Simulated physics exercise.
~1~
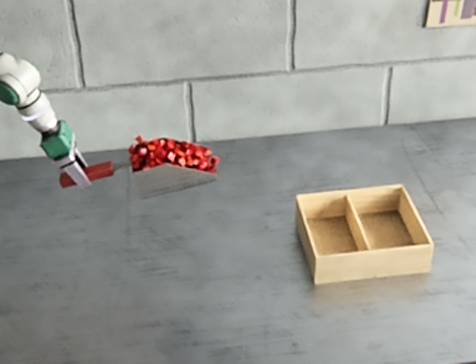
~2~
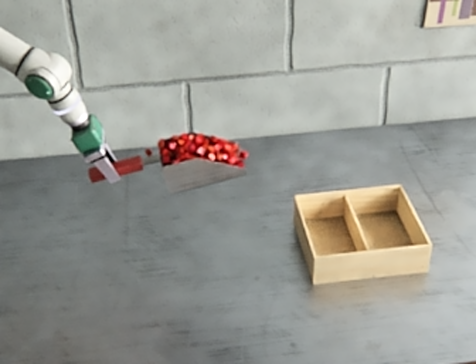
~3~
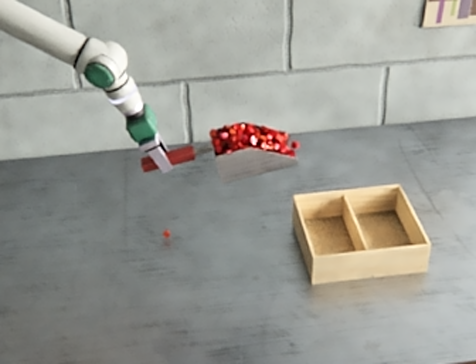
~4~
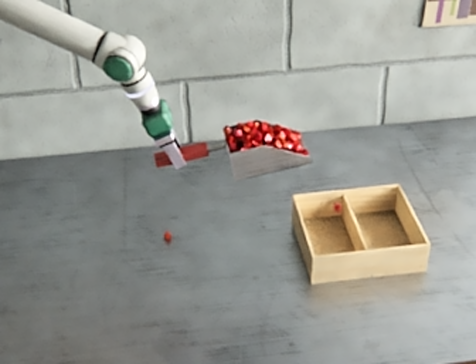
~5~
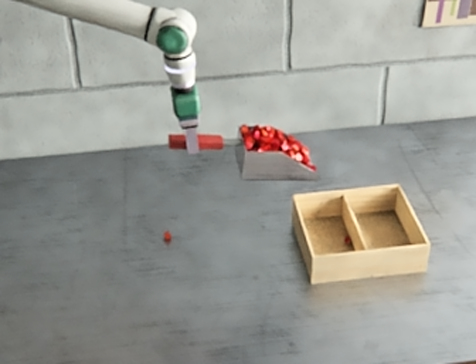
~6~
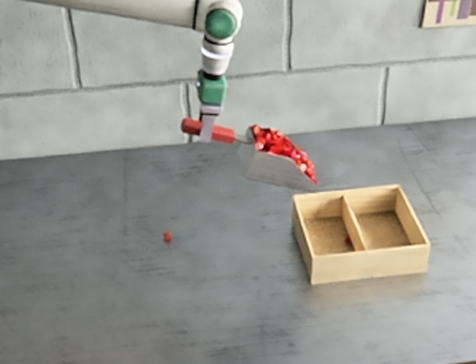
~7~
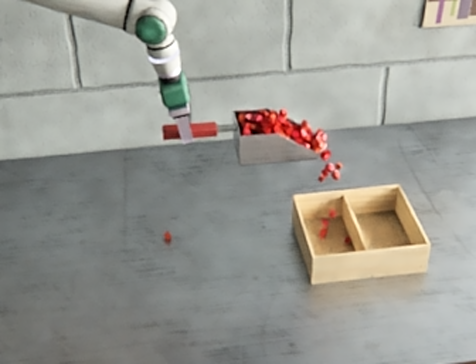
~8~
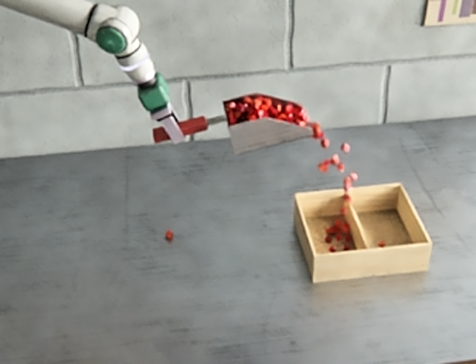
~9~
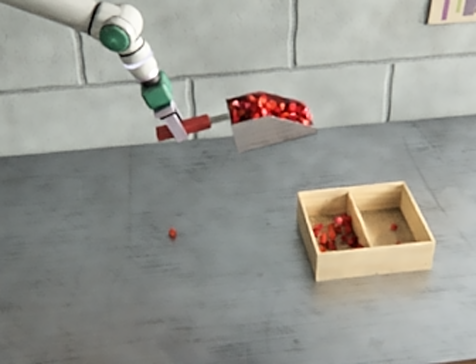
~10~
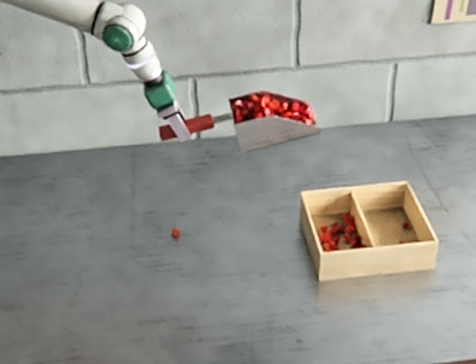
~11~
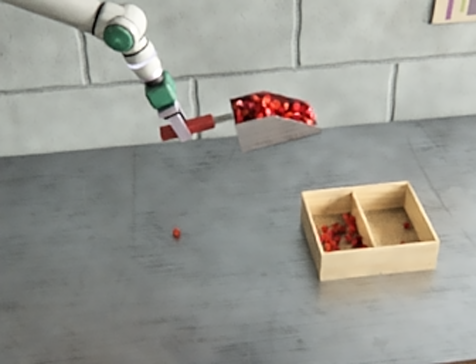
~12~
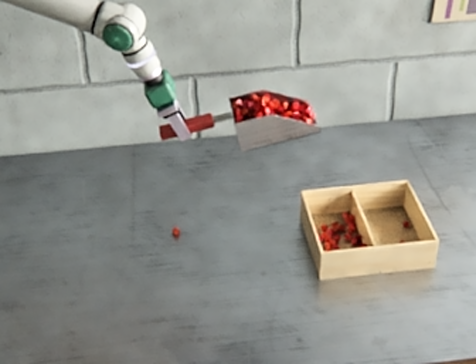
The footage shows a robot arm carrying a scoop heaped with red diced pieces rightward toward a divided wooden box, dropping one on the table, then tipping some mostly into the left compartment before levelling back and holding still, the scoop still well filled.
